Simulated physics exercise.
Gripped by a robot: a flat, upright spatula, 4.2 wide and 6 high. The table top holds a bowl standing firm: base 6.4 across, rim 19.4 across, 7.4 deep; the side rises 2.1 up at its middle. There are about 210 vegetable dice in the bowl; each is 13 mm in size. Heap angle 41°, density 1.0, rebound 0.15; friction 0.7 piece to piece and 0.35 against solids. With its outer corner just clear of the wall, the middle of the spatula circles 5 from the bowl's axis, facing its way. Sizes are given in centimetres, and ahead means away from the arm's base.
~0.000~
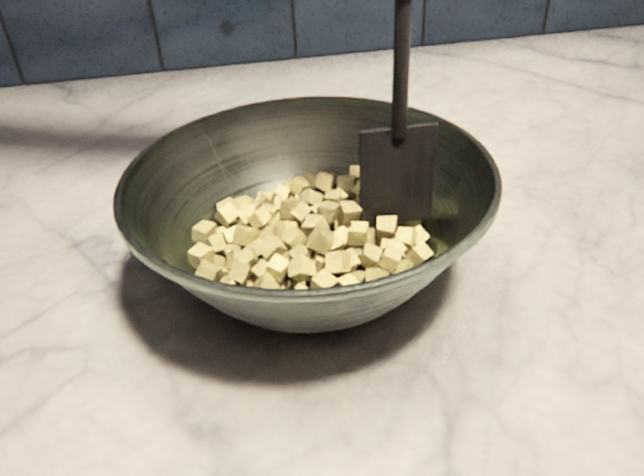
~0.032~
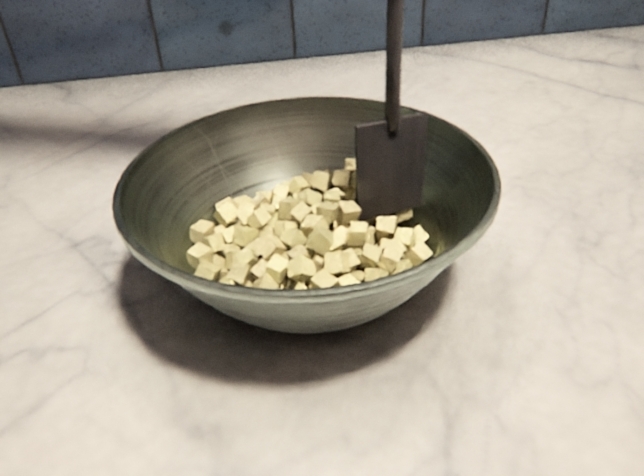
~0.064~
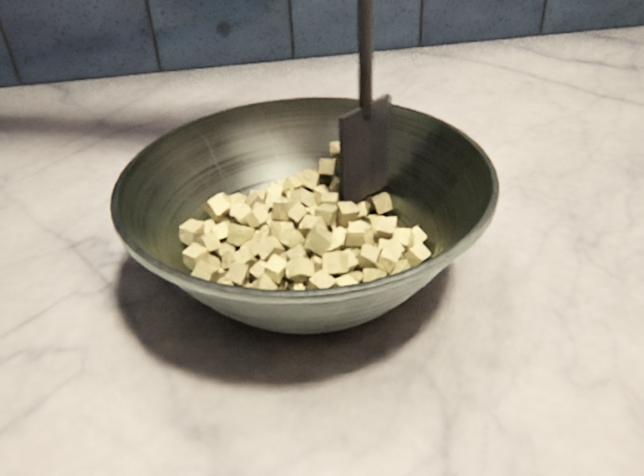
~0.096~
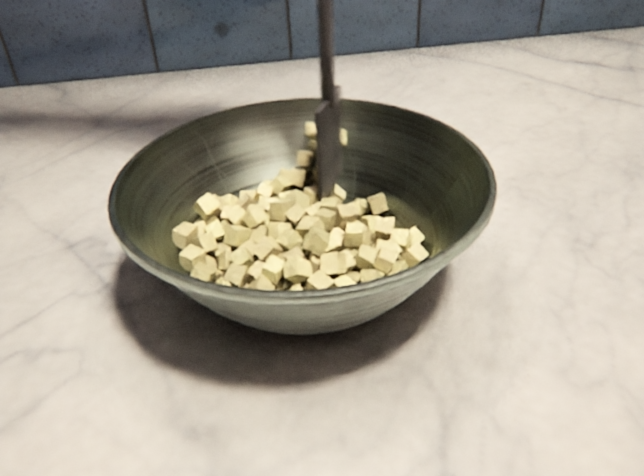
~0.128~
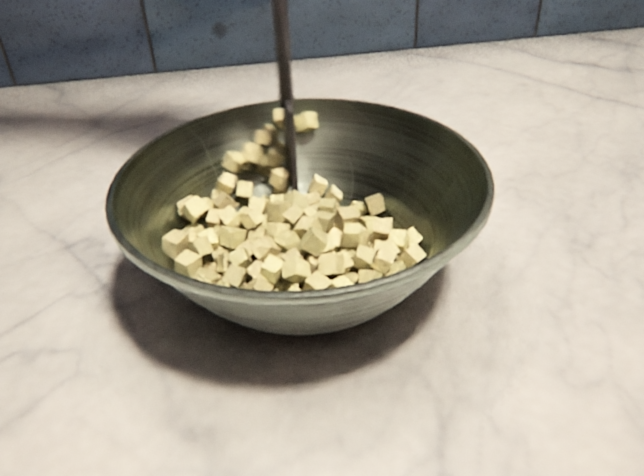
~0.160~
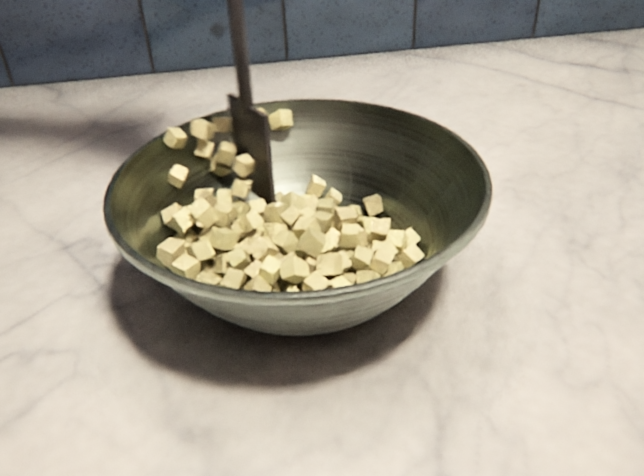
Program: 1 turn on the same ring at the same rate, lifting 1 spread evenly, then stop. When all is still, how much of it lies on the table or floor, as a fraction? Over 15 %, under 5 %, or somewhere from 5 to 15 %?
Somewhere from 5 to 15 %.
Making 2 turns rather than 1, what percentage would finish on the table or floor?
About 20 per cent.
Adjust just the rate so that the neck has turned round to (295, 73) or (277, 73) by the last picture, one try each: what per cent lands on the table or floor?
So, roughly 0 percent the first time and 5 percent the second.
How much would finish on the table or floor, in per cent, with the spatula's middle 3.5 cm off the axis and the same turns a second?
It would be close to 10 per cent then.
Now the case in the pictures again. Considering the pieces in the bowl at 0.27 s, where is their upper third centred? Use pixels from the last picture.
Near (261, 260).
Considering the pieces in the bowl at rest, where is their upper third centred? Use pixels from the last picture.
It is centred near (326, 210).
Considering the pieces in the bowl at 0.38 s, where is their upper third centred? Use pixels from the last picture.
Roughly pixel (367, 248).
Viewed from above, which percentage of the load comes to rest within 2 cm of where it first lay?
Near 55 % of the pieces.
By 0.27 s, 207° round, highest piece 8 above the table; 206 in the bowl, 2 in flight or on the tool.
By 0.38 s, 298° round, highest piece 9 above the table; 201 in the bowl, 2 on the table or floor, 5 in flight or on the tool.
By 0.63 s, 0° round, highest piece 7 above the table; 193 in the bowl, 14 on the table or floor, 1 in flight or on the tool.
By 1.33 s, 0° round, highest piece 6 above the table; 193 in the bowl, 15 on the table or floor.
Final count, 193 in the bowl, 15 on the table or floor. That is 7 % on the table or floor.
